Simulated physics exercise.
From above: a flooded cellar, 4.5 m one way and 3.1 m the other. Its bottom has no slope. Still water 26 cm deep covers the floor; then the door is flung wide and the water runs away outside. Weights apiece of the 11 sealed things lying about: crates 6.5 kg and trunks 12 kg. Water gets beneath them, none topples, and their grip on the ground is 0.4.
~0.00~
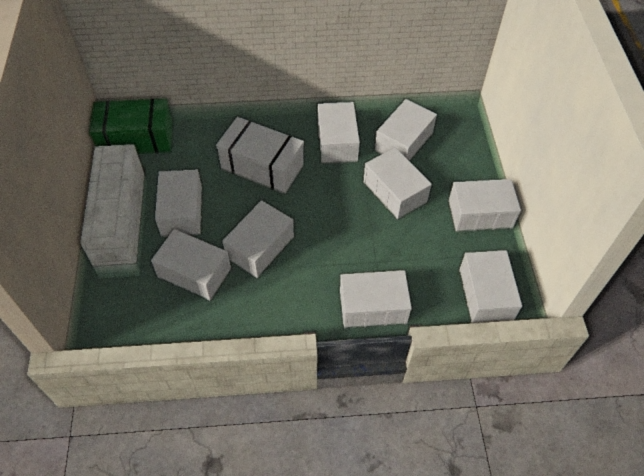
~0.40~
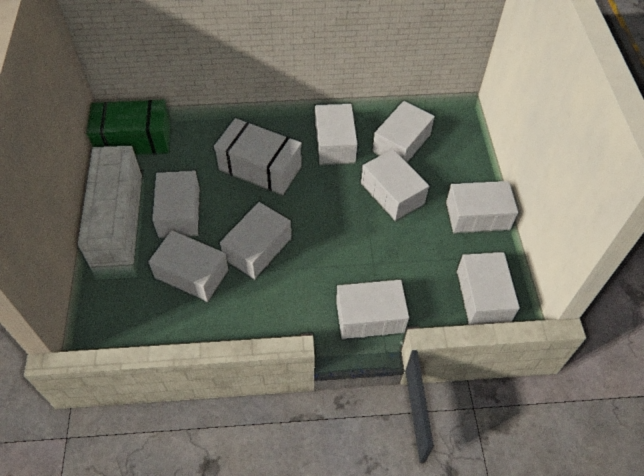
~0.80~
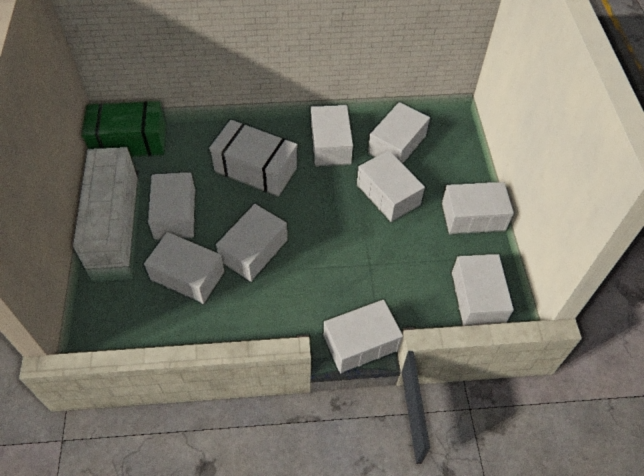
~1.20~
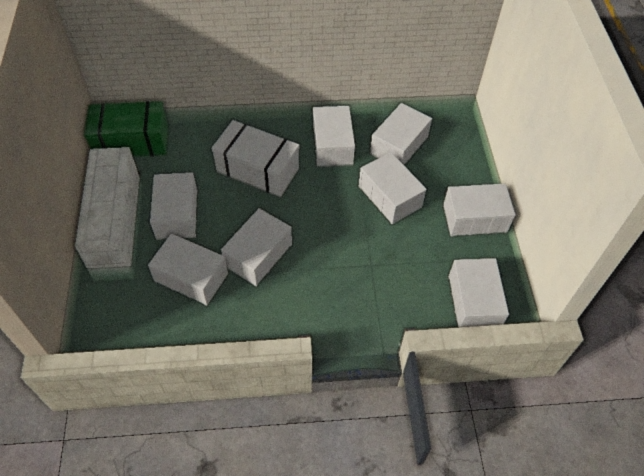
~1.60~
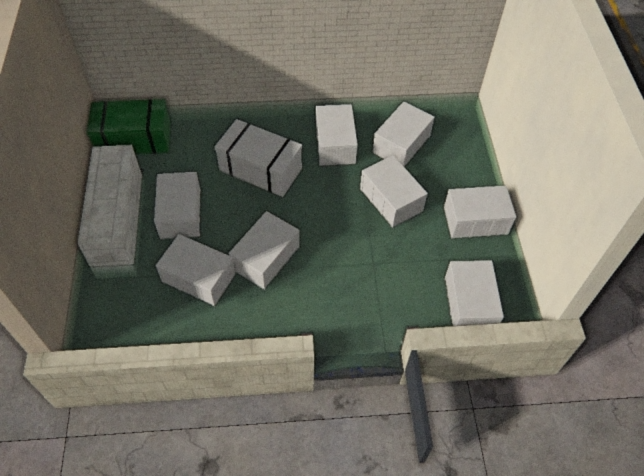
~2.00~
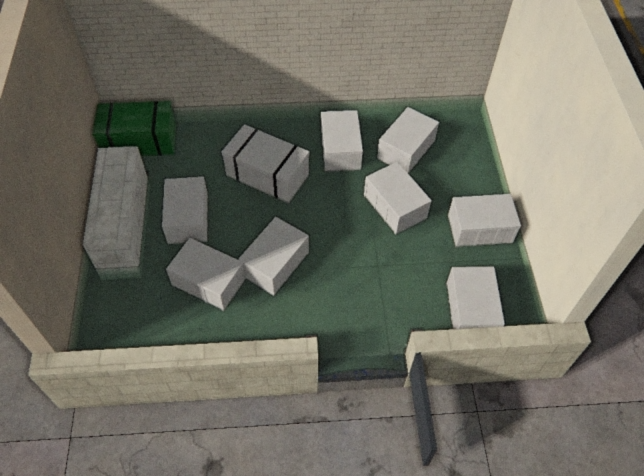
In the video, a dark gate swings outward from a flooded, walled room holding pale crates and a green trunk; the nearest crate turns into the gap and disappears from view, then several others shift slightly.
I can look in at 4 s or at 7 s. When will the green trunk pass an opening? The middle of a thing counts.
That happens after the second time or never.
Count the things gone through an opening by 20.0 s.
7 of them.
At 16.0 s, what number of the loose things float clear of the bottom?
At that moment 6.
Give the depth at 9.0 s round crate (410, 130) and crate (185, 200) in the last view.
About 18 and 19 cm.
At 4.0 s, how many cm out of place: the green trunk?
About 10 cm.
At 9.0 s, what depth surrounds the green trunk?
Roughly 17 cm.
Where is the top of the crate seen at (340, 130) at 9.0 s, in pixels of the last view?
Around (354, 163).
After 4.0 s the green trunk is near (139, 124), 0.1 m from its start, afloat; 1 of 11 are out; 10 afloat.
After 9.0 s the green trunk is near (154, 132), 0.3 m from its start, afloat; 3 of 11 are out; 8 afloat.
After 16.0 s the green trunk is near (165, 138), 0.4 m from its start, afloat; 5 of 11 are out; 6 afloat.
After 20.0 s the green trunk is near (178, 152), 0.6 m from its start, afloat; 7 of 11 are out; 4 afloat.
